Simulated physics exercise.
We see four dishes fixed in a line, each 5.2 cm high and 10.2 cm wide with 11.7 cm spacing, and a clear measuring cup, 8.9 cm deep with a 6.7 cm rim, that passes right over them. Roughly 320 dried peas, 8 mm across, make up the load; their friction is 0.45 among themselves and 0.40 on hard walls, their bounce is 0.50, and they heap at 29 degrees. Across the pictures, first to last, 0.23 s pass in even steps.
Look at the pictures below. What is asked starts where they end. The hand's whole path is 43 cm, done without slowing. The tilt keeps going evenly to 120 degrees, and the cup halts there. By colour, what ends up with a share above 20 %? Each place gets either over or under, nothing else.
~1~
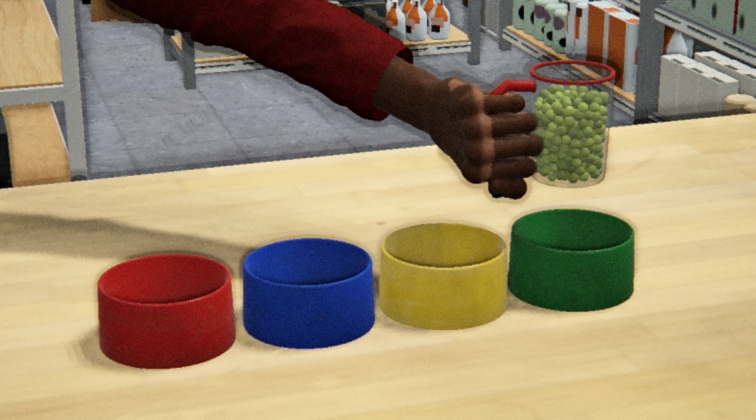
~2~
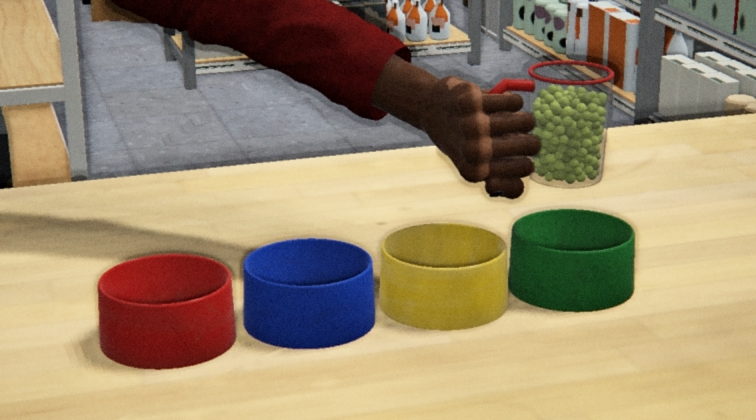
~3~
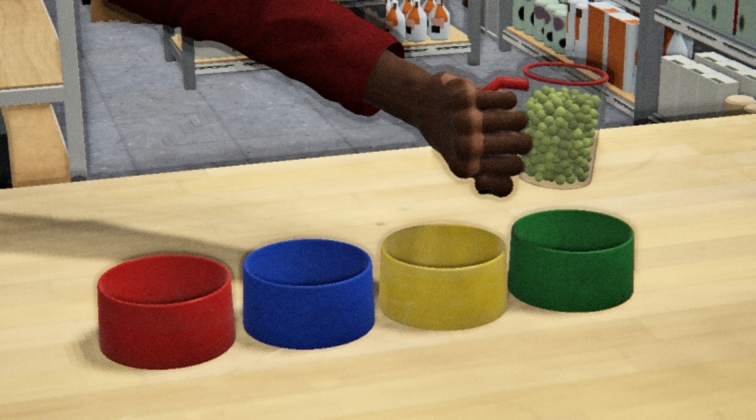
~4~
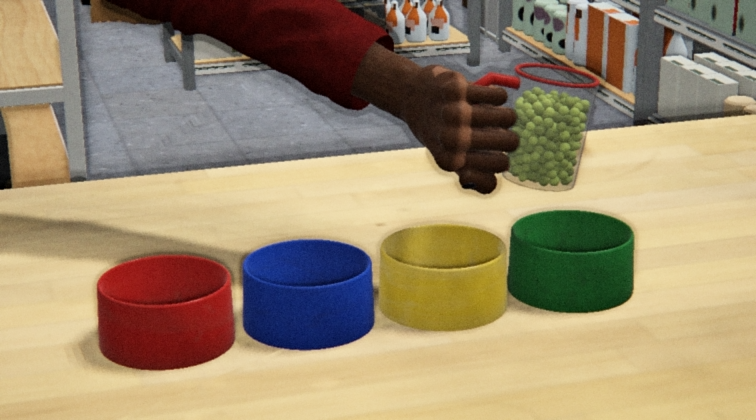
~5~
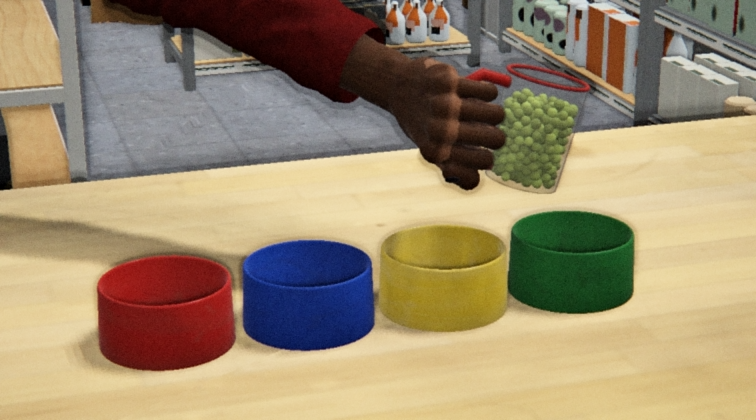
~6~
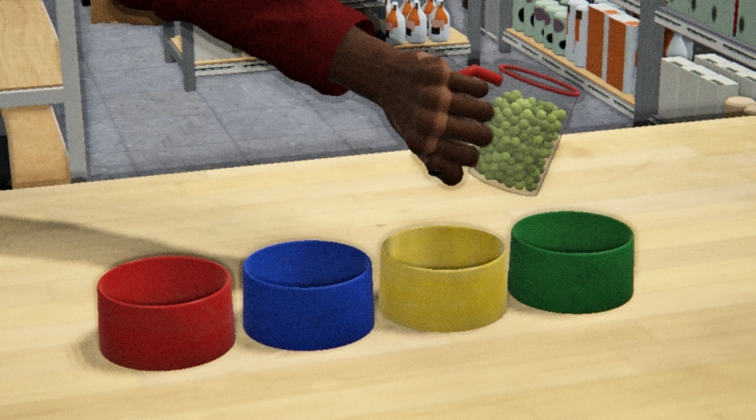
Here is the list: Red under, blue over, green under, yellow under, counter under.
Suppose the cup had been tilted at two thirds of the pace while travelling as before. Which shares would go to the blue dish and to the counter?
Shares: Blue 0, counter 0.
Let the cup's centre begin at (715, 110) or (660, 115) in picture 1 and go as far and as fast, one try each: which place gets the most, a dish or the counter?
Yellow; yellow.
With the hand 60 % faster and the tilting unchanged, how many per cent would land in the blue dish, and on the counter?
Shares: Blue 0, counter 0.
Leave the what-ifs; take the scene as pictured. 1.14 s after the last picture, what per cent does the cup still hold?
I'd put it at roughly 5 per cent.
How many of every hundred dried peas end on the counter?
I'd reckon around 10 per cent.
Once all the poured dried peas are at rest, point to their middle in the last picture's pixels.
I'd say roughly (295, 307).
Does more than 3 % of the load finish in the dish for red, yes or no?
As for red: That's right.
Then, 0.68 s after the last picture, tilt 98 degrees; cup holds 100 %.
Then, 1.14 s after the last picture, tilt 120 degrees; cup holds 5 %, red 5 %, blue 80 %.
Then, 1.67 s after the last picture, tilt 120 degrees; cup holds 0 %, red 10 %, blue 80 %.
In the end, red 10 %, blue 80 %, green 0 %, yellow 0 %, counter 10 %.
